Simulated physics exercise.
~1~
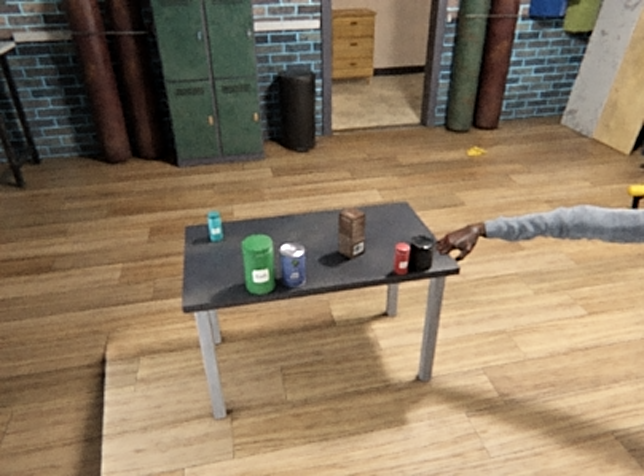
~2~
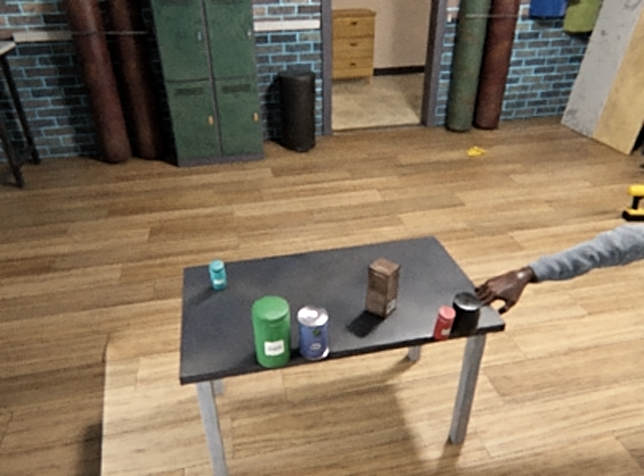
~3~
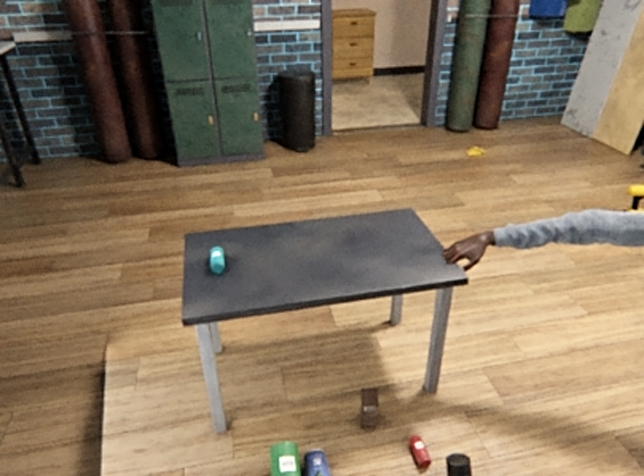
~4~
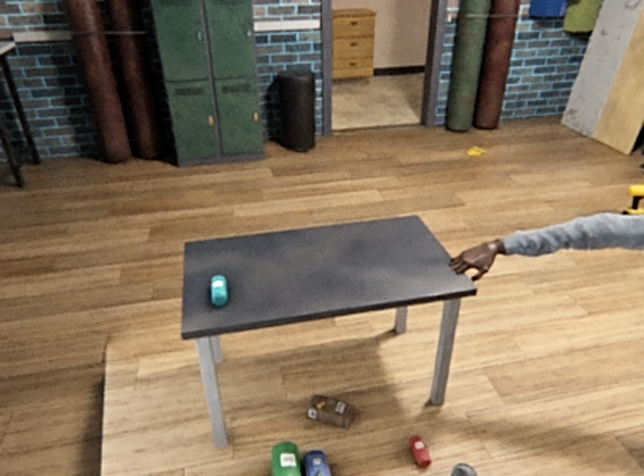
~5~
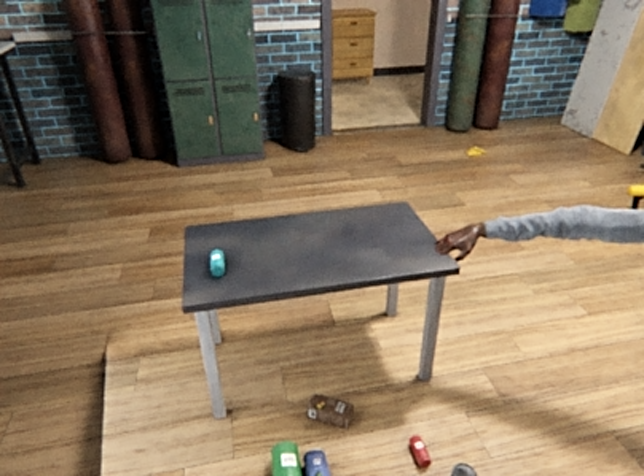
In a brick-walled room with lockers, a hand at the right edge of a dark table jerks it forward and back, sending the green, blue, red, black and brown containers off the front onto the floor, while a turquoise shaker topples but stays on top.
